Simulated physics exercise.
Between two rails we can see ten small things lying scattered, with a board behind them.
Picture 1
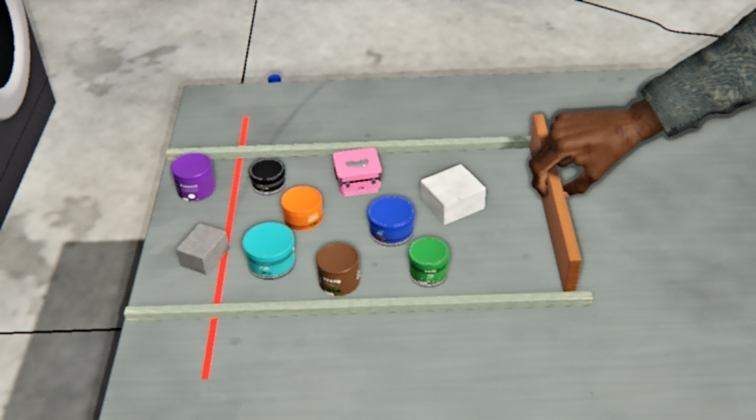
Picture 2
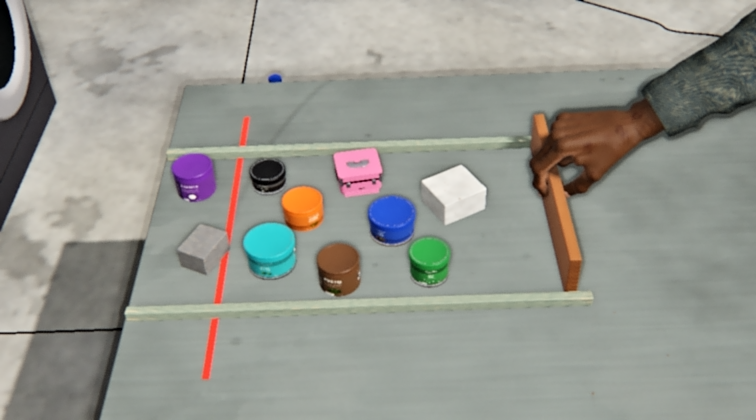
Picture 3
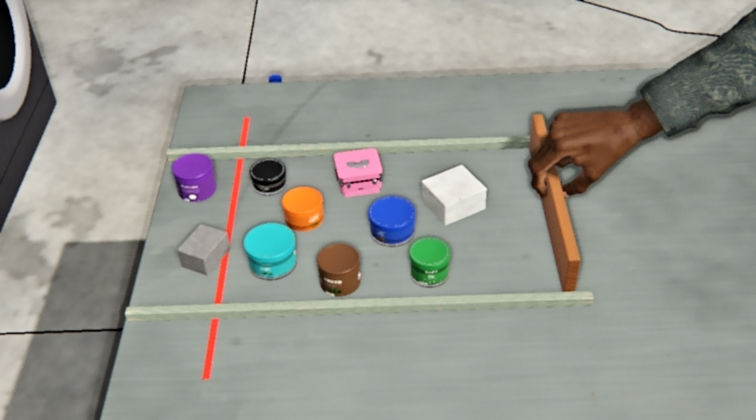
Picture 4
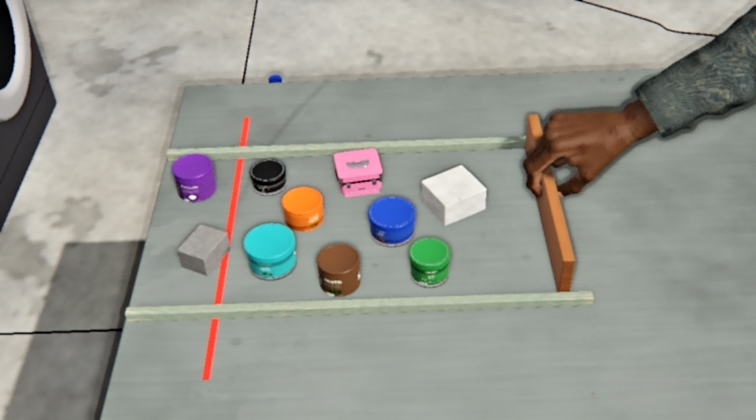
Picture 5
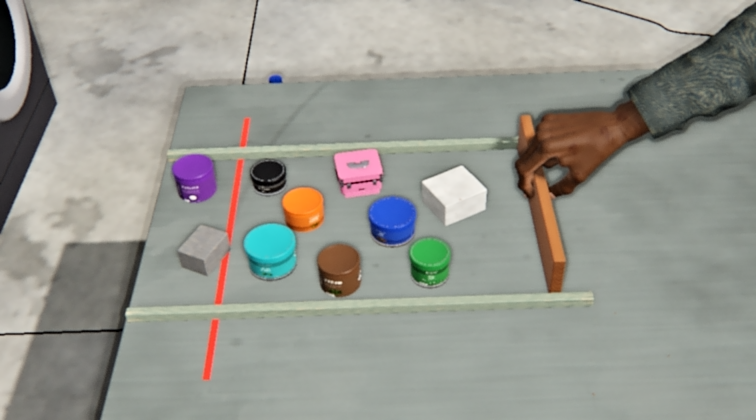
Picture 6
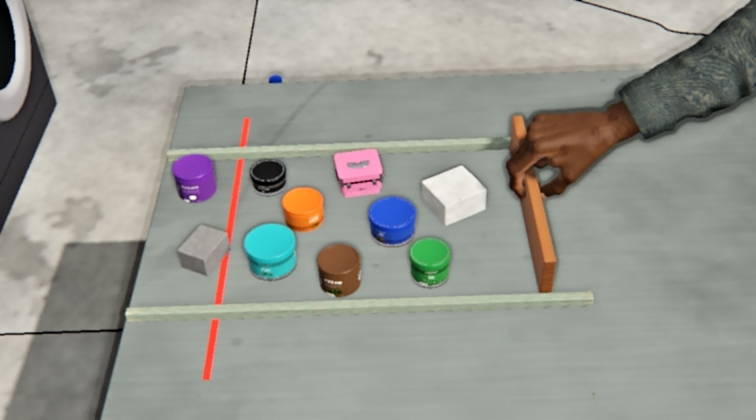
A hand slides an upright board slightly left between two rails, behind ten small scattered objects.
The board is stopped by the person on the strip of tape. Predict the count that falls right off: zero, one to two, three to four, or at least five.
So in the end, just one or two bits get shoved clean off.
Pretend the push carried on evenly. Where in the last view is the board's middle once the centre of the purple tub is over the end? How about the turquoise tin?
For the purple tub at (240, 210), for the turquoise tin at (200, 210).
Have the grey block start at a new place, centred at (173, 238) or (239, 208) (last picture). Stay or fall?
Place by place, it goes down, then holds its place.
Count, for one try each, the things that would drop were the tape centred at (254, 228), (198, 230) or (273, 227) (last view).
Per try: 0; 5; 0.
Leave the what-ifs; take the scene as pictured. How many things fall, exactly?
I count 2 in all.
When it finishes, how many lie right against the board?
4 of them.
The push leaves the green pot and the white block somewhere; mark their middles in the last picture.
You'll find the green pot at roughly (201, 268) and the white block at roughly (209, 195).
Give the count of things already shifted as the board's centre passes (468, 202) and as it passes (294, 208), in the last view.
1 at one spot and 9 at the other.
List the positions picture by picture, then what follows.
The first frame shows purple tub (194, 177); grey block (203, 249); black tin (268, 177); board (553, 198); tape (229, 228).
The second frame shows grey block (204, 249); white block (453, 195).
The third frame shows black tin (269, 177); orange tub (303, 209).
The fourth frame shows purple tub (195, 178); green pot (429, 263).
The fifth frame shows grey block (204, 250); turquoise tin (271, 252).
The sixth frame shows purple tub (195, 178); grey block (204, 250); black tin (269, 178); board (530, 200); tape (230, 228).
Soon after, none off yet; purple tub at rest near (195, 178); grey block at rest near (204, 250); black tin at rest near (269, 178).
Then, none off yet; purple tub at rest near (195, 178); grey block at rest near (204, 250); black tin at rest near (267, 178).
Further on, none off yet; purple tub at rest near (192, 179); grey block moved a little near (184, 249); black tin moved about its own width near (229, 175).
By the end, the number that fall off is one or two; fallen, grey block and purple tub.
